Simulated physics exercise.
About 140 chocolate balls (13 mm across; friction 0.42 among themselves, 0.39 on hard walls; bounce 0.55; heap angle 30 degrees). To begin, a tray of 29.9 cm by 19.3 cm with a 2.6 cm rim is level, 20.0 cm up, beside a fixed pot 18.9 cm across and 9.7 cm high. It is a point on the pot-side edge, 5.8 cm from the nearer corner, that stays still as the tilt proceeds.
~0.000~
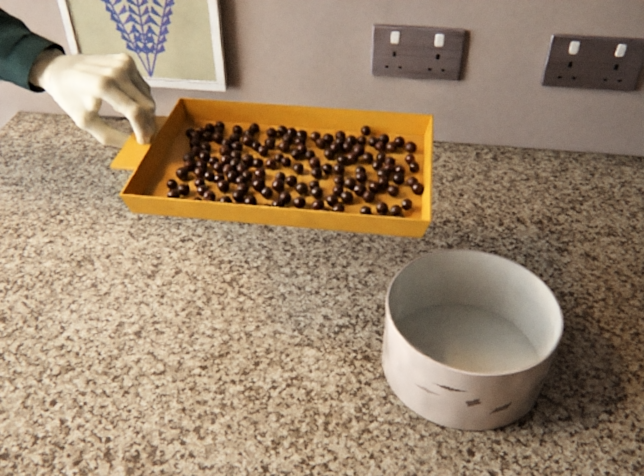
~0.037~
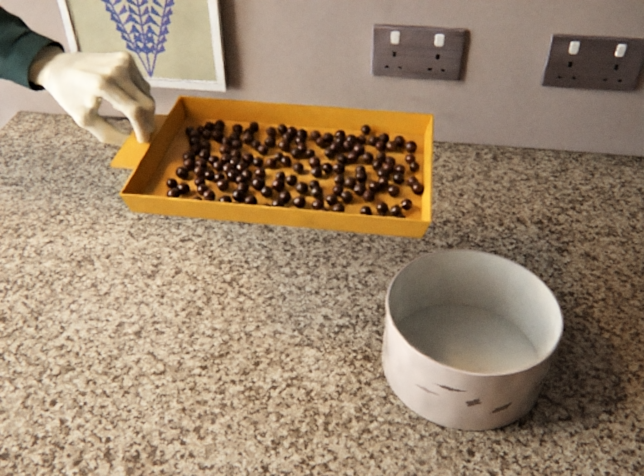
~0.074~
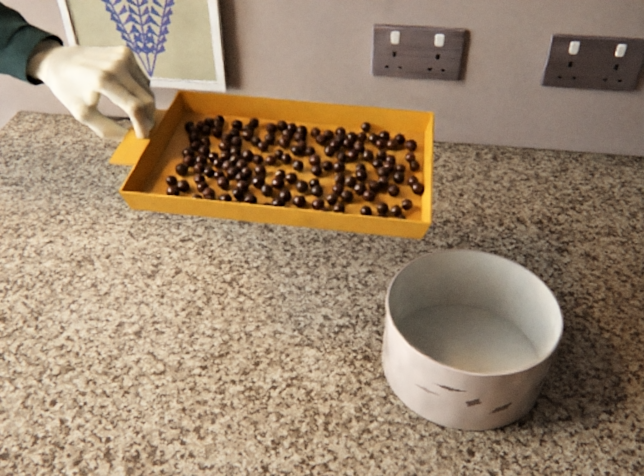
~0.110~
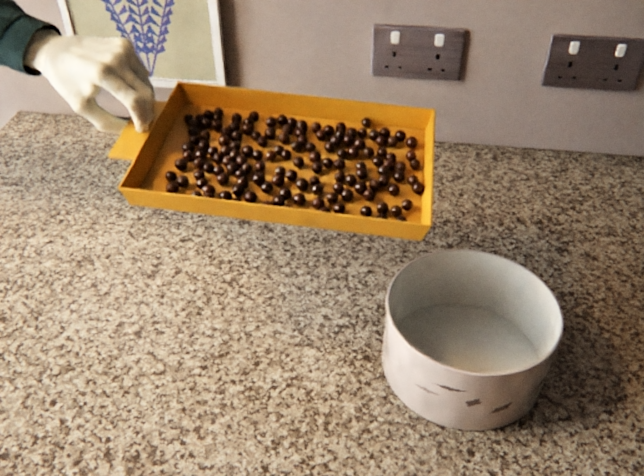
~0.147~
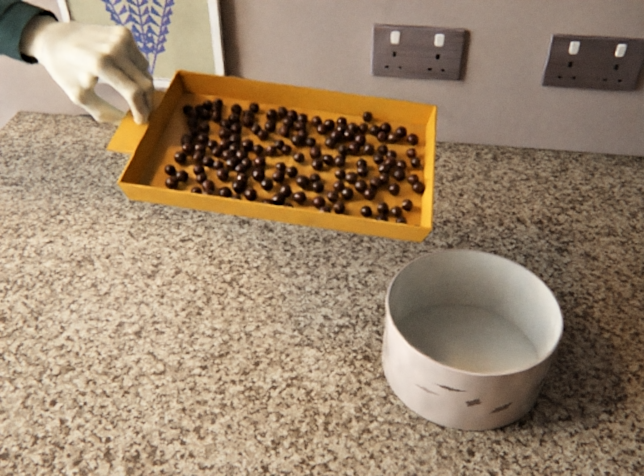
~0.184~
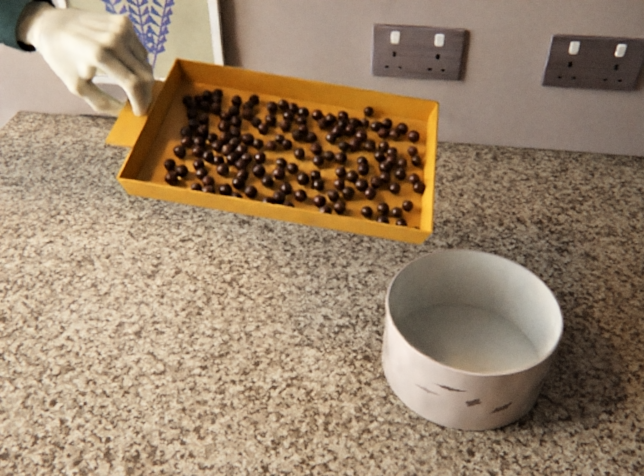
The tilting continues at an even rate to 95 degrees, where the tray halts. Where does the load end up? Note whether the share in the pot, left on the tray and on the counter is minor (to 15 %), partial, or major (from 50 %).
Noted: Pot major; tray minor; counter partial.
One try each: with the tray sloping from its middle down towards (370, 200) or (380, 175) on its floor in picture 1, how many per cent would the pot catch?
The share comes to roughly 95 in a hundred, then roughly 45 in a hundred.
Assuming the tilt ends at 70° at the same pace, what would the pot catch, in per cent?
Roughly 0 %.
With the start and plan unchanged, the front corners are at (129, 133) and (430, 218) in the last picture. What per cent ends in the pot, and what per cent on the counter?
You'd end with pot at 60 and counter at 40.
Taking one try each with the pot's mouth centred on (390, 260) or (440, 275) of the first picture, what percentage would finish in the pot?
Spot one: Some 30 per cent; spot two: Some 55 per cent.
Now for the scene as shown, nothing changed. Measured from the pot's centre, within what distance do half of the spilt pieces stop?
About 20 cm from the centre.
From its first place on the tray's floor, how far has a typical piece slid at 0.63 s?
Around 6 centimetres.
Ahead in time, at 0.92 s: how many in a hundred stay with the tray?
Close to 100 in a hundred.
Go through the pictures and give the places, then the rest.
Tray tilt 0 degrees, front corners at (128, 192) and (424, 216); middle of the pieces at (298, 169); pot at (473, 306), in the first picture.
Tray tilt 1 degrees, front corners at (128, 191) and (424, 217); middle of the pieces at (298, 168), in the second picture.
Tray tilt 2 degrees, front corners at (127, 188) and (424, 218); middle of the pieces at (298, 166), in the third picture.
Tray tilt 5 degrees, front corners at (127, 184) and (425, 221), lowest corner right front; middle of the pieces at (299, 162), in the fourth picture.
Tray tilt 8 degrees, front corners at (126, 180) and (425, 223), lowest corner right front; middle of the pieces at (299, 158), in the fifth picture.
Tray tilt 11 degrees, front corners at (126, 175) and (426, 226), lowest corner right front; middle of the pieces at (300, 154); pot at (473, 306). The tray's pace is about 90 degrees a second, in the sixth picture.
After 0.63 s, tilt 52 degrees; the tray holds 100 %, the pot 0 %.
After 0.92 s, tilt 78 degrees; the tray holds 100 %, the pot 0 %.
After 1.32 s, tilt 95 degrees; the tray holds 10 %, the pot 50 %.
At rest (2.5 s), pot 70 %, tray 0 %, counter 30 %.
